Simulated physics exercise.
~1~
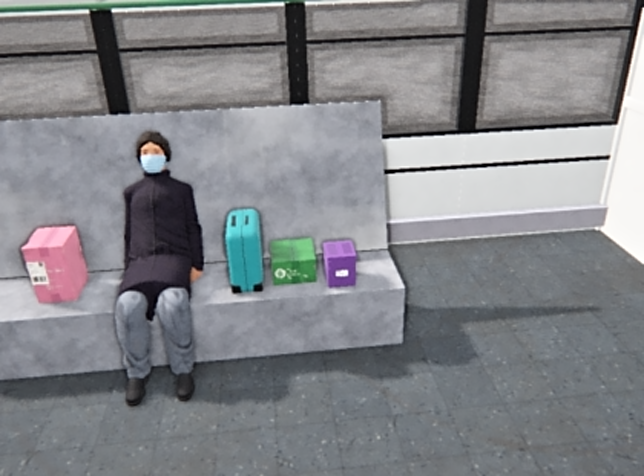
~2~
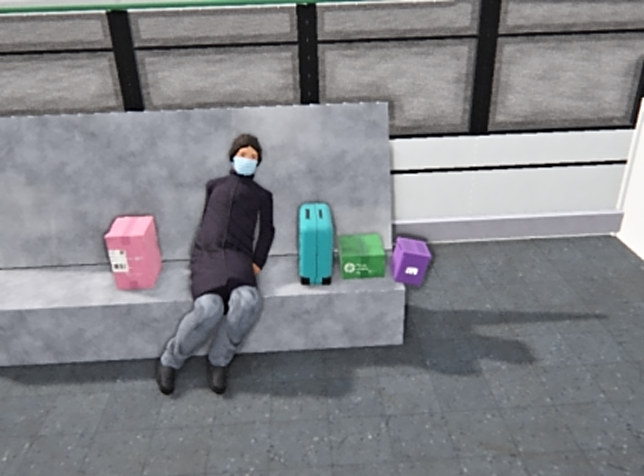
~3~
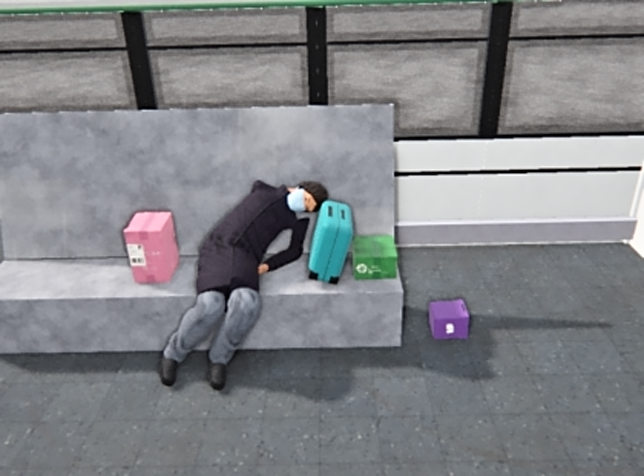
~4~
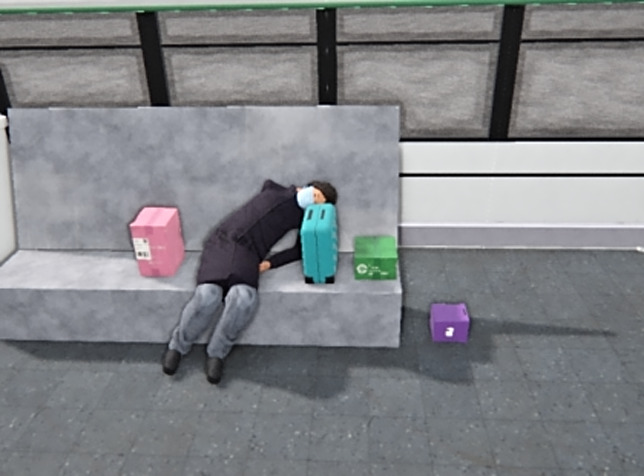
The clip opens on a masked passenger in a dark coat and cap sitting on a grey bench, with a pink pack to the left and a teal case, green carton and purple tub to the right. Everything on the bench shifts right, and the purple tub tilts at the bench's end. The passenger's upper body tips sideways toward the teal case, which leans, while the purple tub drops to the floor. The case then settles upright beside the green carton. The passenger ends slumped over it, hips still on the seat, with only the purple tub off the bench.
